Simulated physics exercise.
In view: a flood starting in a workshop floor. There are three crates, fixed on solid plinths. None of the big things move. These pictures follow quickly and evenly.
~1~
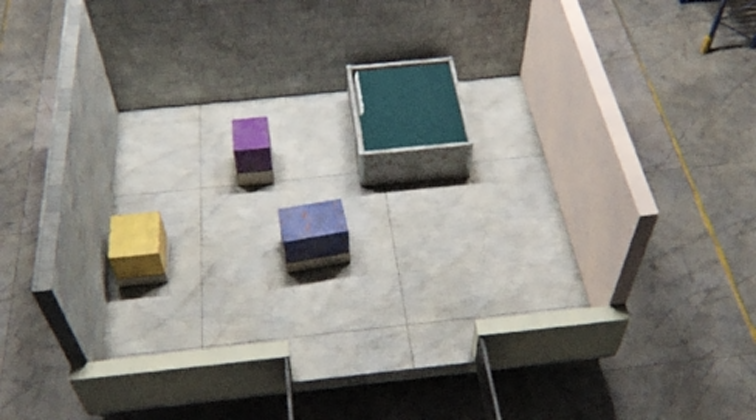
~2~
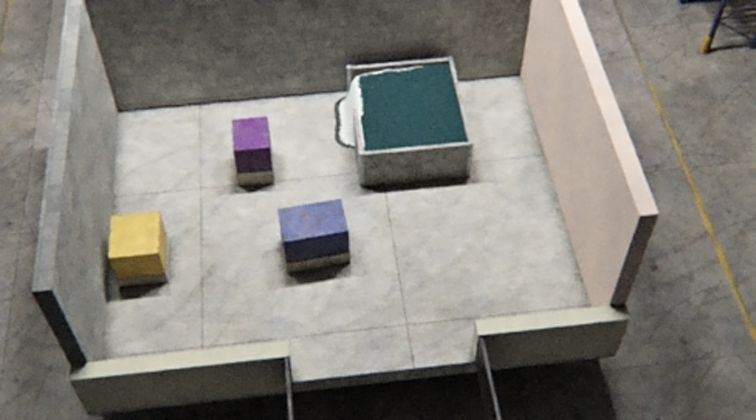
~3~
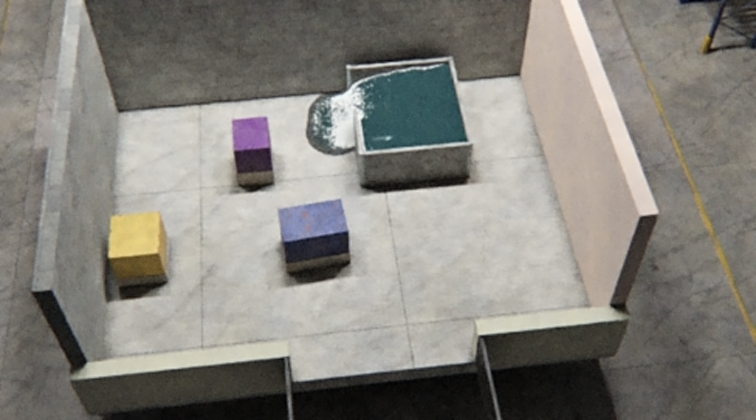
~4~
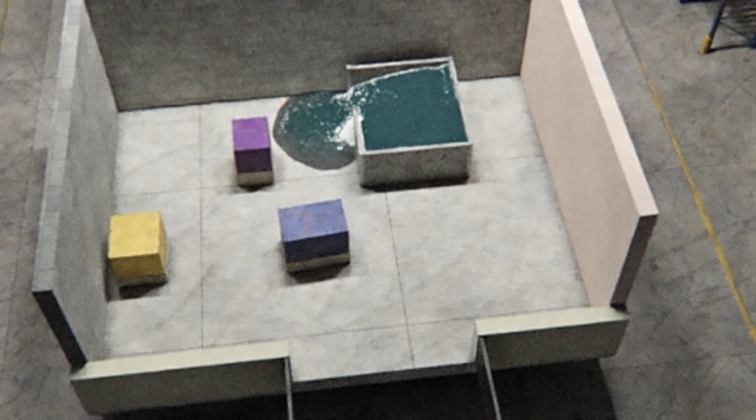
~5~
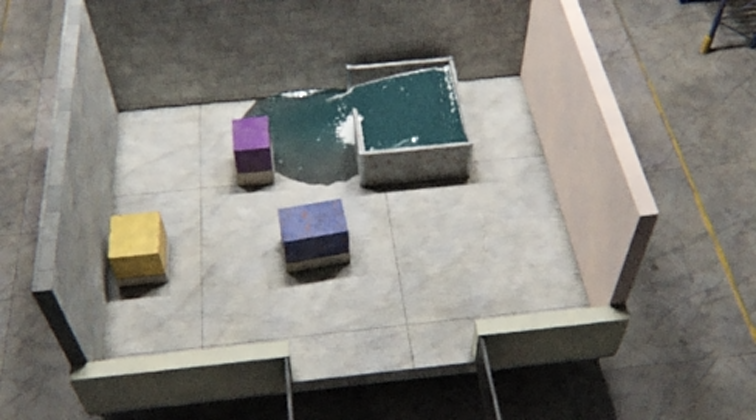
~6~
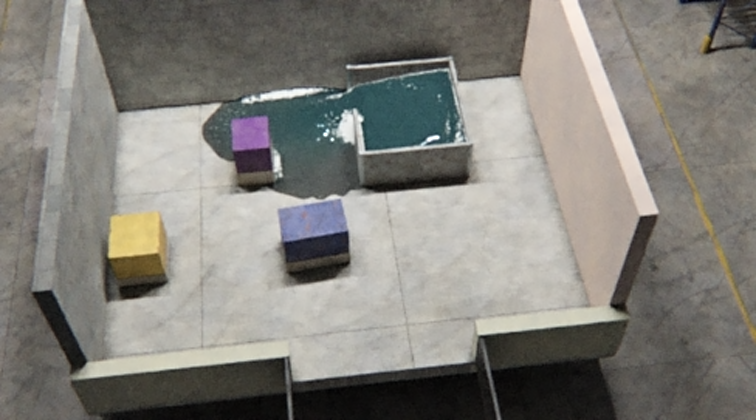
A walled tank of dark green water stands at the back right of a pale, low-walled workshop floor, seen from high above by a still camera. Purple, blue and yellow crates sit at the back left, centre and front left. Water pours from the tank's left side, spreads leftward across the floor in a widening pool, and surrounds the purple crate's base while the crates stay still.
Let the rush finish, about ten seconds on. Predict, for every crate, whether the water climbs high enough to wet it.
The purple crate is saved. The blue crate is saved. The yellow crate is not saved.
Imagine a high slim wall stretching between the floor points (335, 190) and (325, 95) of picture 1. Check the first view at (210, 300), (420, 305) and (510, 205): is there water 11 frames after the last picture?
Taking the three spots in order: Spared, soaked, spared.
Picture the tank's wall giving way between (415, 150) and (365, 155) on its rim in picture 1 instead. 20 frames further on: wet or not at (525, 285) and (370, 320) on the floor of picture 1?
Taking them in turn: Underwater, then underwater.
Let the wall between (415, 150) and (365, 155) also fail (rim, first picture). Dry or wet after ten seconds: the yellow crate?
Looking at it, the yellow crate is left untouched.
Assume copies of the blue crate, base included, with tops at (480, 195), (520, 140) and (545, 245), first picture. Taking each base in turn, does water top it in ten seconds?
Well, the first one stays clear of it, the next one stays clear of it, and the final one stays clear of it.
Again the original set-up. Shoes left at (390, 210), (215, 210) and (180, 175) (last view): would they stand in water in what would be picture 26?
First inundated, second inundated, third inundated.
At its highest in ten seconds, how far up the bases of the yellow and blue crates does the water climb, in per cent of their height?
Some 150 and 60 % respectively.
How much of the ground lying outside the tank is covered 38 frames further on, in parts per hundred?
Roughly 70 percent, I'd say.
A moment on, water covers 25 % of the floor; the purple crate water round its plinth, the blue crate water round its plinth, the yellow crate not reached.
Next, water covers 30 % of the floor; the purple crate water round its plinth, the blue crate water round its plinth, the yellow crate water round its plinth.
Then, water covers 45 % of the floor; the purple crate water round its plinth, the blue crate water round its plinth, the yellow crate water round its plinth.
Later, water covers 70 % of the floor; the purple crate water round its plinth, the blue crate water round its plinth, the yellow crate water round its plinth.
In the end, water covers 95 % of the floor; the purple crate stayed above the water, the blue crate stayed above the water, the yellow crate was topped.
